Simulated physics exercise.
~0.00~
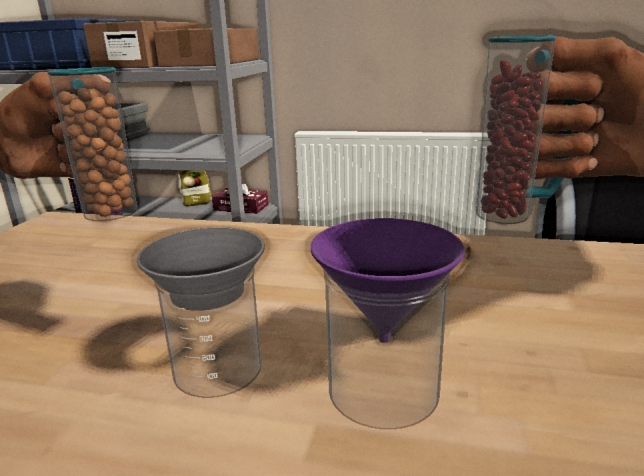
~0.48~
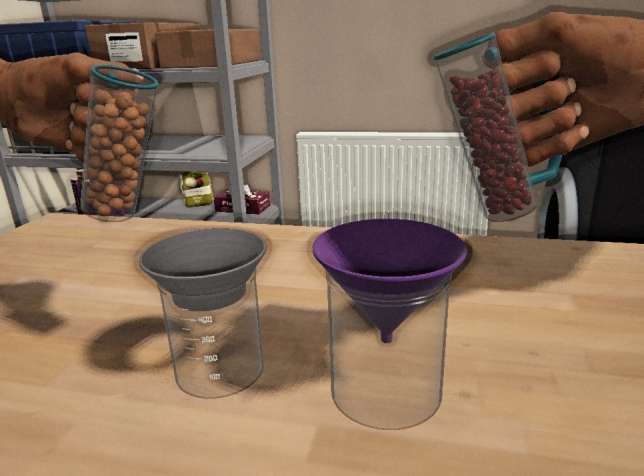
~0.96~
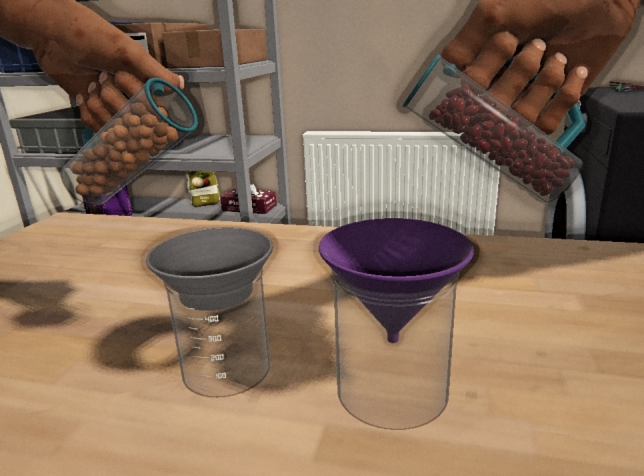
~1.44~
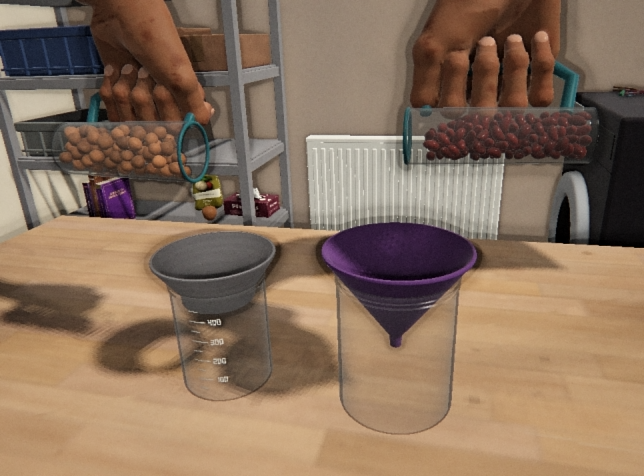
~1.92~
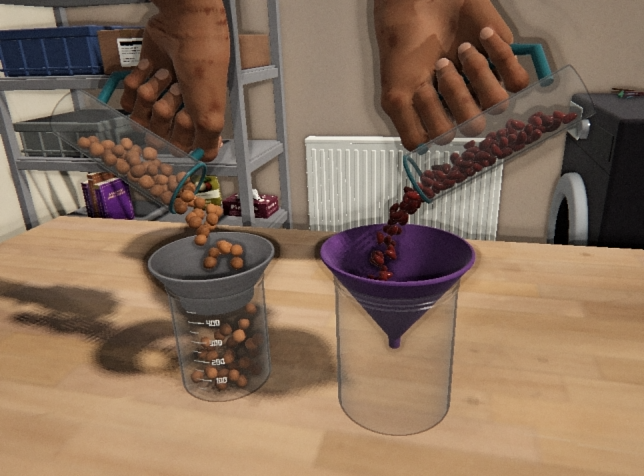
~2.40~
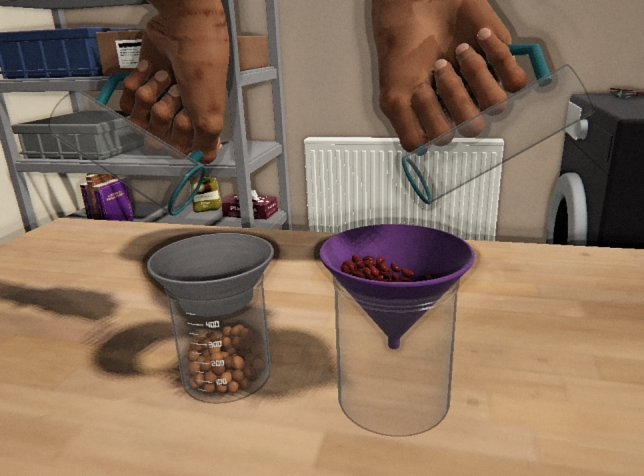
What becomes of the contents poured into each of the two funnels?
The brown pieces all pass through the grey funnel on the left into its jar. The dark red pieces jam in the purple funnel on the right, leaving its jar empty.
